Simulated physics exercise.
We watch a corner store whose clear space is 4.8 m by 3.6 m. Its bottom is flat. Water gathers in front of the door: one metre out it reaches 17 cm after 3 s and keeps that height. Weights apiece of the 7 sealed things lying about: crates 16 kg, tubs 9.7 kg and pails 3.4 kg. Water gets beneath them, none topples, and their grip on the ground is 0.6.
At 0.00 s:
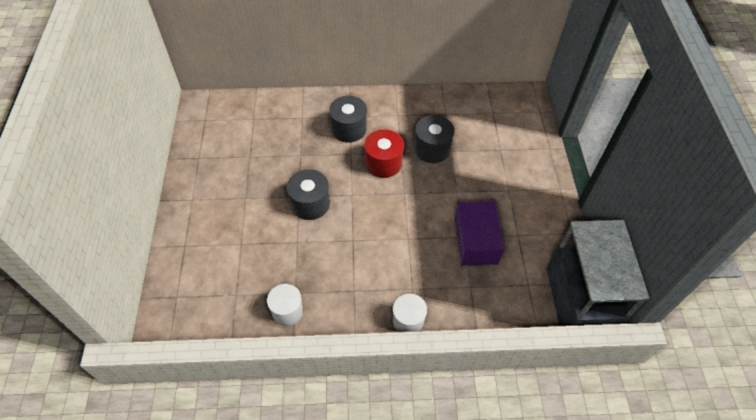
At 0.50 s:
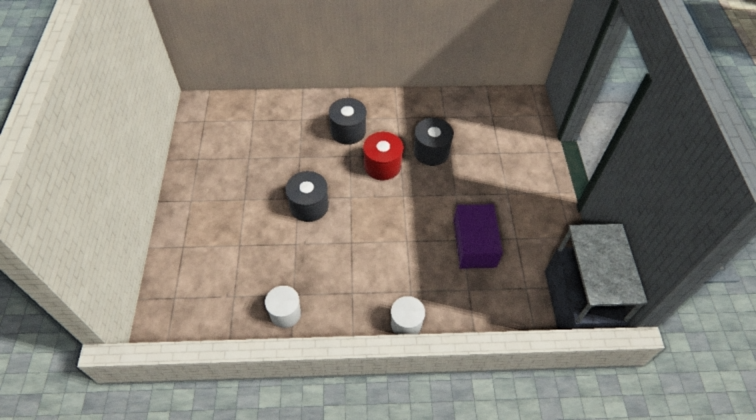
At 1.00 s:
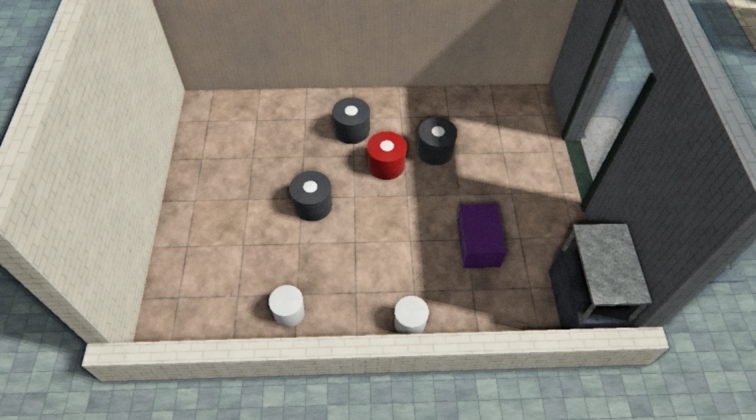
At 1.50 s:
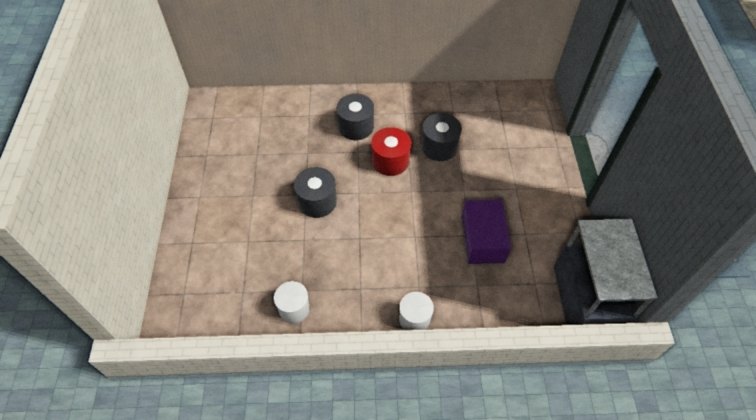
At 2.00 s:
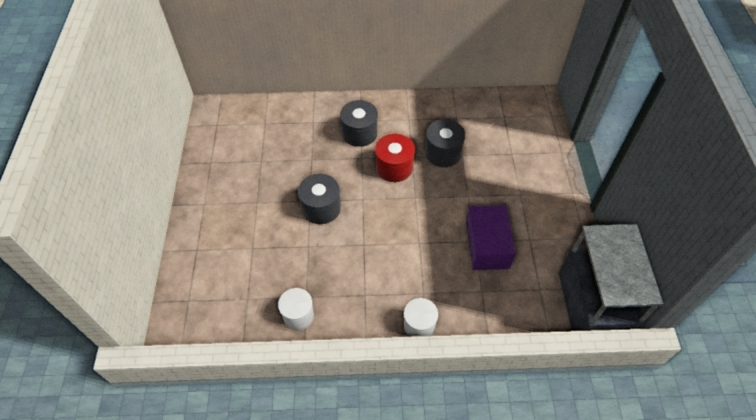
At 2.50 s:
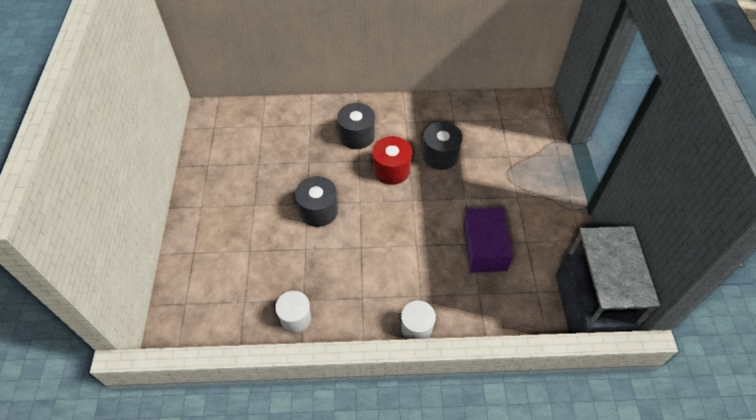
Water surrounds a walled room of still tubs, and a small puddle appears inside the doorway.
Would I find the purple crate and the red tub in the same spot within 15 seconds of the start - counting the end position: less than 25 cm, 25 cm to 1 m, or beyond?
Purple crate barely shifts; red tub travels far.
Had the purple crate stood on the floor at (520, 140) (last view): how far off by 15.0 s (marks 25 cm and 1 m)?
It slides a little.
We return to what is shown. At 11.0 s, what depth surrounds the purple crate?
About 5 cm.
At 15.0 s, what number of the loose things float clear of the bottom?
I count 7.
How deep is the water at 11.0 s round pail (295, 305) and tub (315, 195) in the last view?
Roughly 7 and 8 cm.
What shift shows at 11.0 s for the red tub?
Roughly 140 cm by then.
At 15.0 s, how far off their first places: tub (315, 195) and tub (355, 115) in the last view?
In that order: 200 cm, 200 cm.
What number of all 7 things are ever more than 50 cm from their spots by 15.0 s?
That makes 6.
After 3.5 s the purple crate is near (489, 232), 0.0 m from its start, aground; the red tub is near (392, 151), 0.0 m from its start, aground; 0 afloat.
After 6.8 s the purple crate is near (489, 232), 0.0 m from its start, aground; the red tub is near (387, 151), 0.1 m from its start, aground; 0 afloat.
After 11.0 s the purple crate is near (489, 232), 0.0 m from its start, aground; the red tub is near (272, 158), 1.4 m from its start, aground; 2 afloat.
After 15.0 s the purple crate is near (486, 237), 0.1 m from its start, afloat; the red tub is near (193, 231), 2.3 m from its start, afloat; 7 afloat.
